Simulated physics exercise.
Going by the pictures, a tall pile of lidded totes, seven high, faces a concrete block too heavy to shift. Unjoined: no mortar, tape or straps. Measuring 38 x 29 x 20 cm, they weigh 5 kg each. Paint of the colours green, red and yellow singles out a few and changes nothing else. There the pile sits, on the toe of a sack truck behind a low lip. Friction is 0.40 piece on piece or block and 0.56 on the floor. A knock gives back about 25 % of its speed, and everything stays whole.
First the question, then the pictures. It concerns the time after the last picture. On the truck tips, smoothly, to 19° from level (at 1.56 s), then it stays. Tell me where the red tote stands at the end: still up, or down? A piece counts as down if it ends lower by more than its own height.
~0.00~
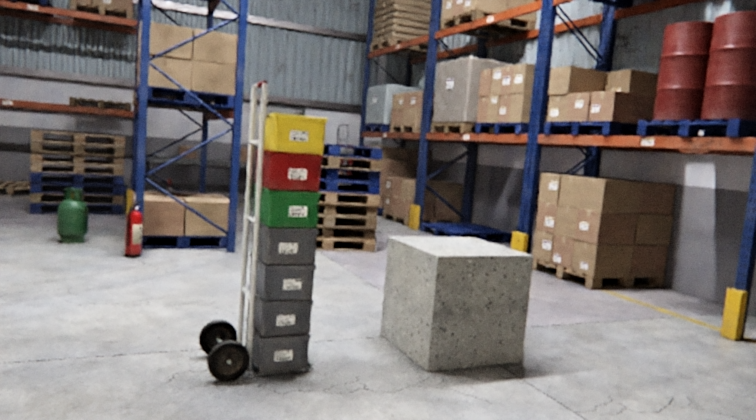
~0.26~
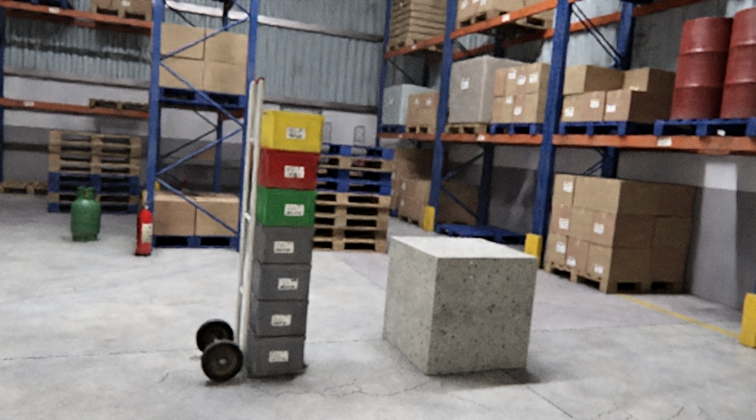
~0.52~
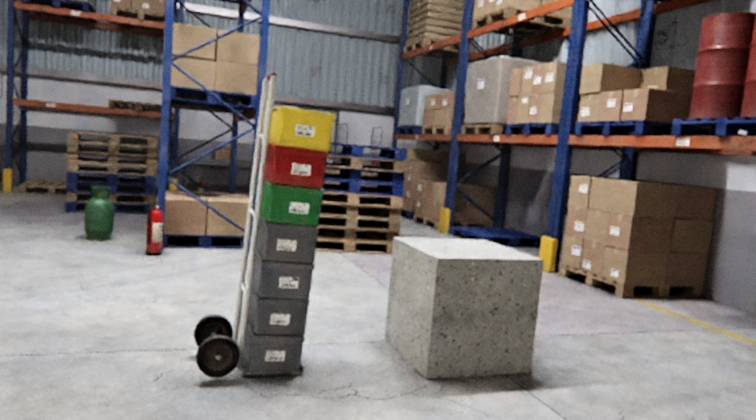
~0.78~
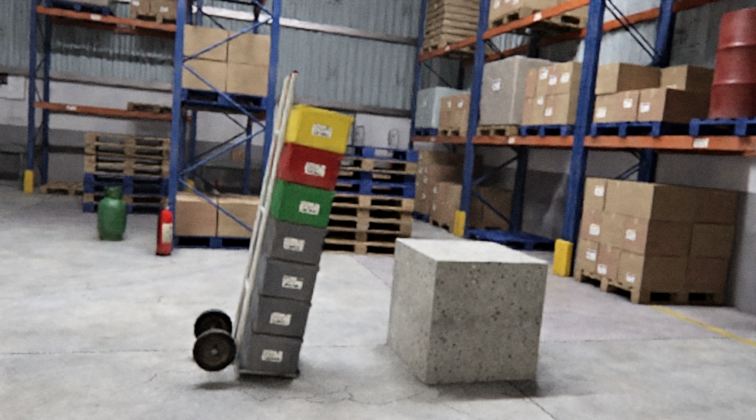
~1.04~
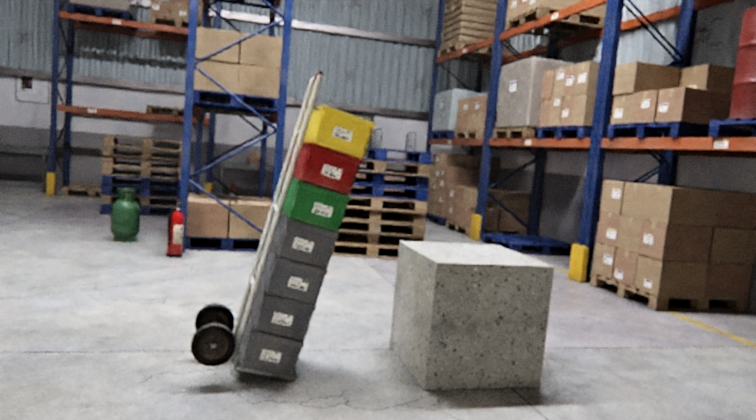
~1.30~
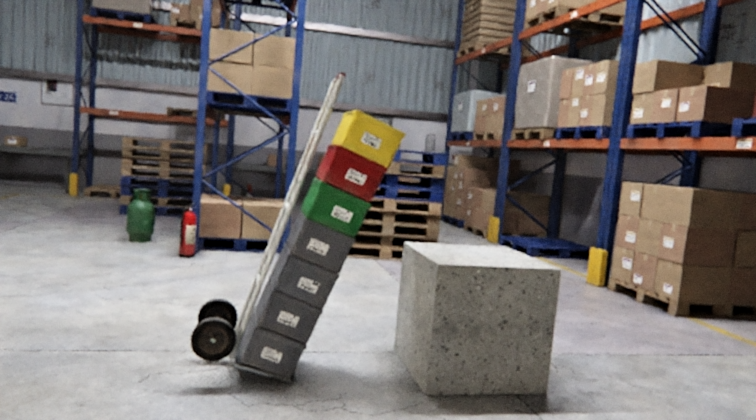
At the end the red tote is down.
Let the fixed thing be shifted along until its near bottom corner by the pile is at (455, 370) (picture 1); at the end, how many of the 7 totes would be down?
5.
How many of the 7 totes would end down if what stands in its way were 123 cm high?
You'd end up with 0 of them.
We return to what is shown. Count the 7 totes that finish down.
I count 3.
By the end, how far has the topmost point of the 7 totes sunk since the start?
45 cm.
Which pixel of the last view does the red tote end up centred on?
Look around pixel (475, 230) in the last frame.
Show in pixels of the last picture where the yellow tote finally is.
I'd say its middle settles close to (646, 337).
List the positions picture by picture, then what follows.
In the first picture (places mark the middle of the side facing us; the camera moves round a little), truck frame (262, 143) 0° forward; red tote (296, 173); green tote (294, 210); yellow tote (301, 135); nothing disturbed.
The second picture shows truck frame (258, 141) 0° forward; red tote (293, 171).
The third picture shows truck frame (266, 136) 3° forward; red tote (300, 168) leaning 3°; yellow tote (307, 130) leaning 3°; steepest lean 3°, the tote at (286, 282); 7 disturbed, none down.
The fourth picture shows truck frame (283, 133) 8° forward; red tote (314, 168) leaning 8°; yellow tote (324, 130) leaning 8°; 7 disturbed, none down.
The fifth picture shows truck frame (303, 133) 13° forward; red tote (331, 170) leaning 13°; yellow tote (344, 133) leaning 13°; 7 disturbed, none down.
The sixth picture shows truck frame (320, 132) 17° forward; red tote (355, 175) leaning 20°; yellow tote (373, 140) leaning 20°; green tote (339, 211) leaning 20°; 7 disturbed, none down.
After 1.48 s, none of the 7 totes down, 7 disturbed; red tote leaning 28°, 6 cm lower; yellow tote leaning 28°, 9 cm lower.
After 1.68 s, 2 of the 7 totes down; red tote leaning 44°, 22 cm lower; yellow tote leaning 44°, 28 cm lower.
After 2.26 s, 3 of the 7 totes down; red tote on its side; yellow tote on its side.
At rest (3.1 s), 3 of the 7 totes down; red tote on its side; green tote leaning 33°, 17 cm lower; yellow tote 1.23 m lower. As the last picture would show them, middles, red tote near (475, 230), green tote near (398, 240).
